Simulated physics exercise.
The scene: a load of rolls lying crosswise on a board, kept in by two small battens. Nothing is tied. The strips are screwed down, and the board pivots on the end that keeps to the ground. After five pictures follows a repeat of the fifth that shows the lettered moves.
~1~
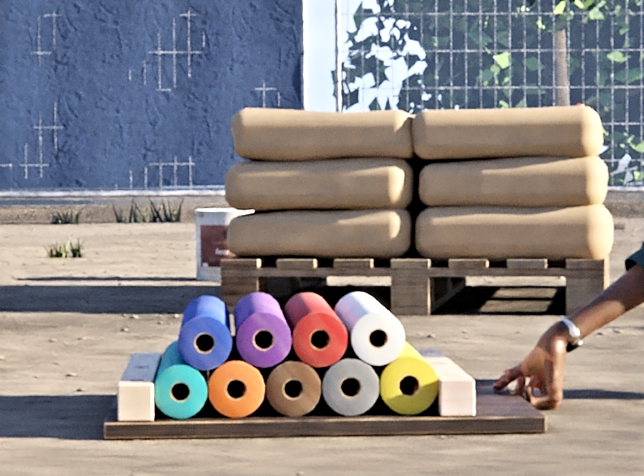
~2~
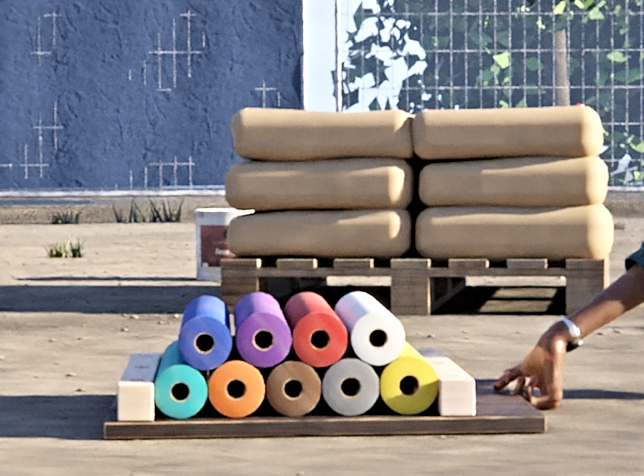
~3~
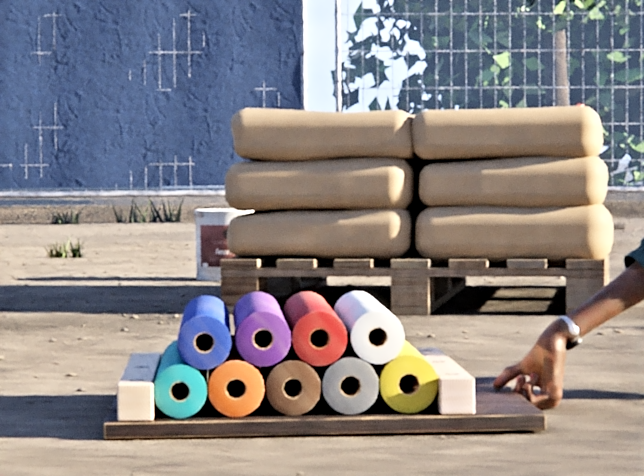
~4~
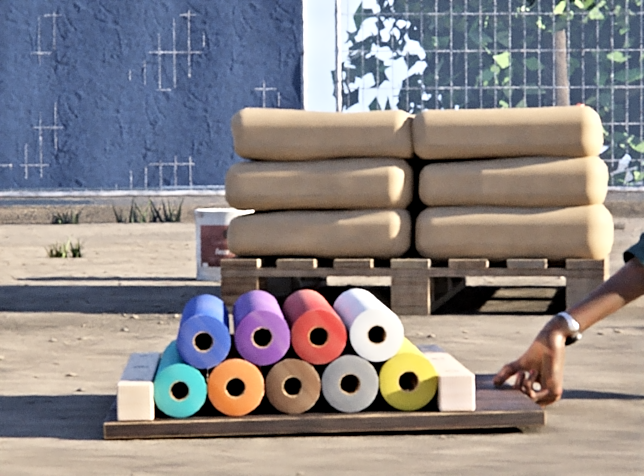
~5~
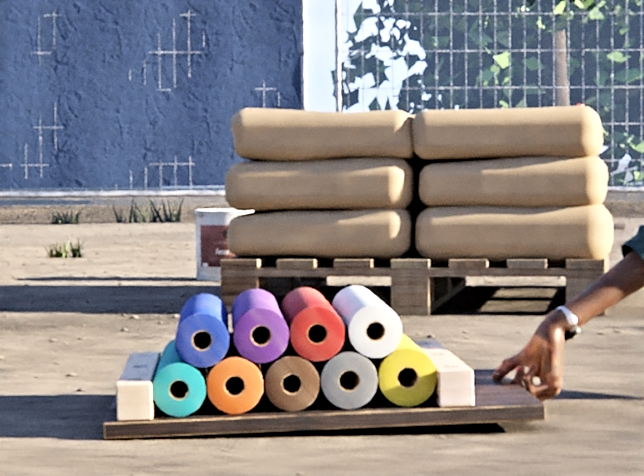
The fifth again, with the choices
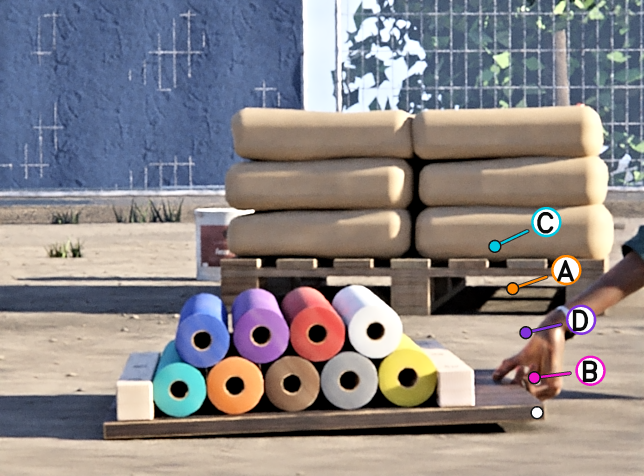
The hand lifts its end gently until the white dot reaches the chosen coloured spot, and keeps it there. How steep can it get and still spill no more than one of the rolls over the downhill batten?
The answer is mark C.
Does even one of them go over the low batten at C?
No.
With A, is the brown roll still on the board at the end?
The brown roll: Yes.
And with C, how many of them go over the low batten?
The count is none.
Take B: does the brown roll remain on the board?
Yes, with B.
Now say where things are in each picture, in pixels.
The first picture shows yellow roll (409, 386); blue roll (205, 343); red roll (320, 340).
The second picture shows red roll (320, 339); white roll (378, 338).
The third picture shows board (317, 389); turquoise roll (180, 391).
The fourth picture shows board (317, 387); turquoise roll (179, 390); orange roll (235, 388).
The fifth picture shows board (317, 384); turquoise roll (179, 390); orange roll (234, 385).
On the marked copy, A at (512, 289); B at (534, 378); C at (495, 246); D at (526, 332); the white dot at (537, 413).
Following C. Soon after the start, board at 16°.
Later, board at 25°.
In the end, board at 25°, none over the low batten.
As for the rest, A none over the low batten; B none over the low batten; D none over the low batten.
